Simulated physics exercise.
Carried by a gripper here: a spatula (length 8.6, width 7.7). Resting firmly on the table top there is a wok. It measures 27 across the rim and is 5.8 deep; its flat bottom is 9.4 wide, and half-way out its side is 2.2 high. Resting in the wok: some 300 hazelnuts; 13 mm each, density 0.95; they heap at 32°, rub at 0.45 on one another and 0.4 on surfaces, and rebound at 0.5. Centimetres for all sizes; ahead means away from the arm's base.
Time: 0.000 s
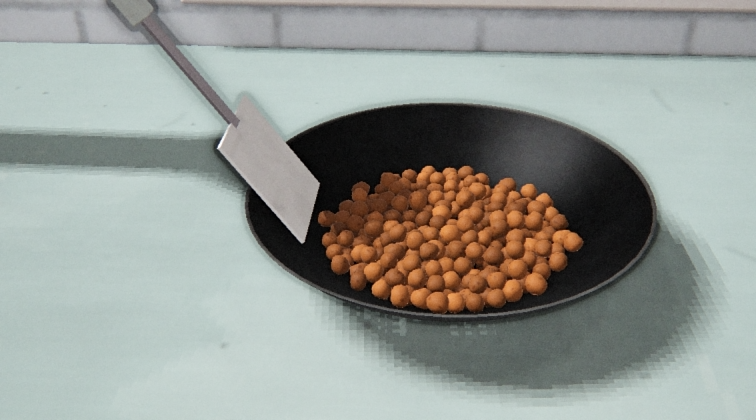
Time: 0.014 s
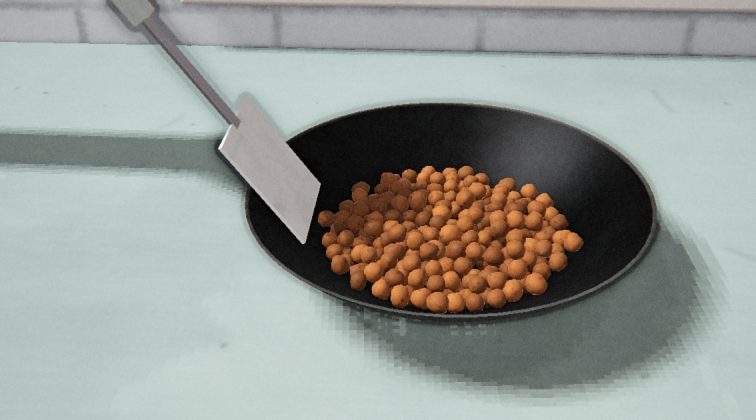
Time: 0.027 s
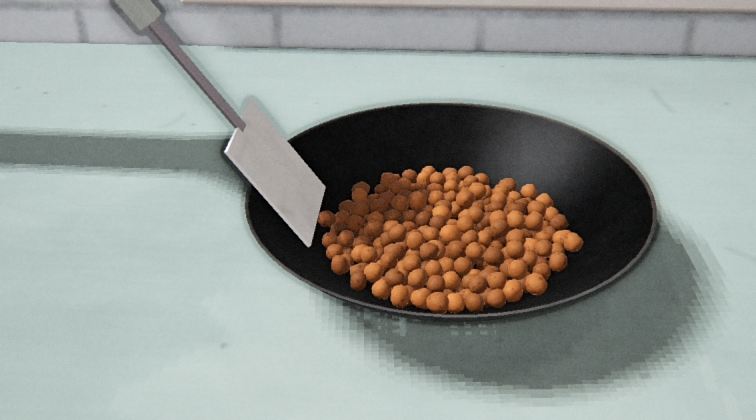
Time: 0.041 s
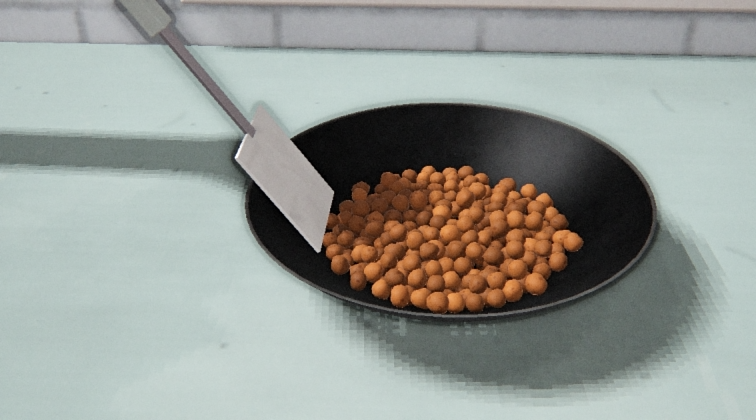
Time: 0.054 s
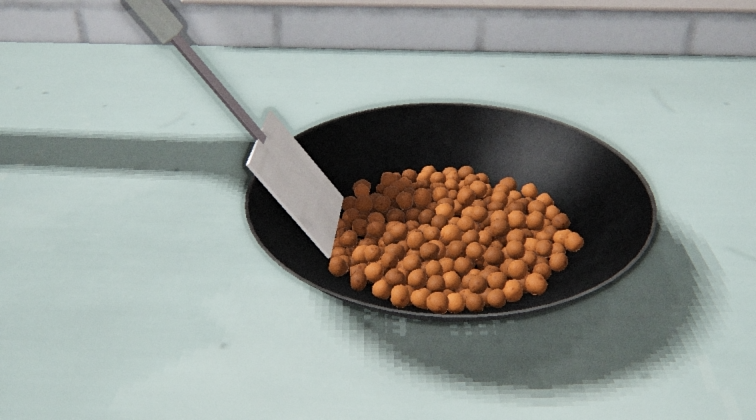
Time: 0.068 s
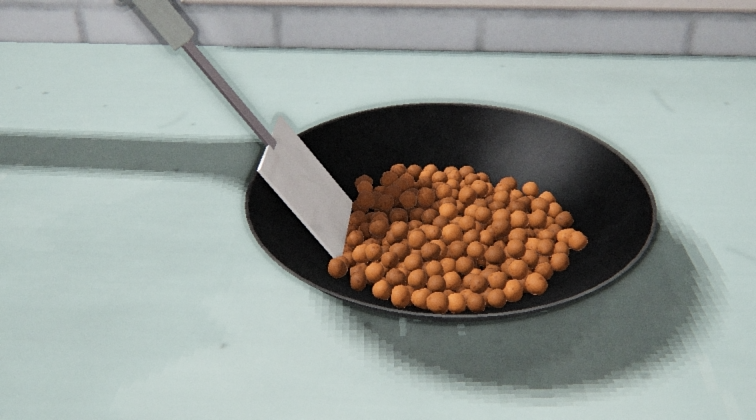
A metal spatula slid slowly down and to the right inside a black wok on a pale green table, pushing into the left side of a heap of round brown nuts and nudging them slightly.
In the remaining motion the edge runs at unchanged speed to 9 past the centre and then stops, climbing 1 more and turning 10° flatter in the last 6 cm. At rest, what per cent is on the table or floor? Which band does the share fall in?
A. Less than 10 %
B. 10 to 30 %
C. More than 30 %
Option B: 10 to 30 %.
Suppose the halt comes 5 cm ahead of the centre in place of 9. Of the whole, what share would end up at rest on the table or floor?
Changed stop: Approx. 0 %.
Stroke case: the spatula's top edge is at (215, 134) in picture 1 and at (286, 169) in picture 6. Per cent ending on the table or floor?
I'd put it at roughly 40 per cent.
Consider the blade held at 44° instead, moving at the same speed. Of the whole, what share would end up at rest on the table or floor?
In that case, around 15 percent would end up on the table or floor.
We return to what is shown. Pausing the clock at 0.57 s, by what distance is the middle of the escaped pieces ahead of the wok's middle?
That distance is around 18 cm.
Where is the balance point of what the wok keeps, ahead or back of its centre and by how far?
It sits near 4.5 centimetres ahead of centre.
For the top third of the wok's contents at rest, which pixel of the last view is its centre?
You'll find it at about (592, 208).
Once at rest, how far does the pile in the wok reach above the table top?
Height at the end: Around 8.0 cm.
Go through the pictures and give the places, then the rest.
Spatula top edge at (232, 120), sloping 55°; upper third of the load around (442, 223), from x 325 to 575, top at y 175; 305 in the wok, in the first frame.
Spatula top edge at (233, 121), sloping 55°; upper third of the load around (442, 223), from x 325 to 575, top at y 175, in the second frame.
Spatula top edge at (239, 124), sloping 55°; upper third of the load around (442, 223), from x 325 to 575, top at y 175, in the third frame.
Spatula top edge at (248, 130), sloping 55°; upper third of the load around (442, 223), from x 330 to 575, top at y 175, in the fourth frame.
Spatula top edge at (259, 136), sloping 55°; upper third of the load around (445, 223), from x 340 to 575, top at y 170, in the fifth frame.
Spatula top edge at (270, 142), sloping 55°; upper third of the load around (447, 221), from x 340 to 580, top at y 170; 305 in the wok, in the sixth frame.
By 0.19 s, sloping 55°, highest piece 6 above the table; 305 in the wok.
By 0.31 s, sloping 52°, highest piece 8 above the table; 305 in the wok.
By 0.57 s, sloping 45°, highest piece 8 above the table; 242 in the wok, 60 on the table or floor, 3 on the blade or in flight.
By 1.62 s, sloping 45°, highest piece 7 above the table; 240 in the wok, 65 on the table or floor.
Final count, 240 in the wok, 65 on the table or floor. That is 21 % on the table or floor.
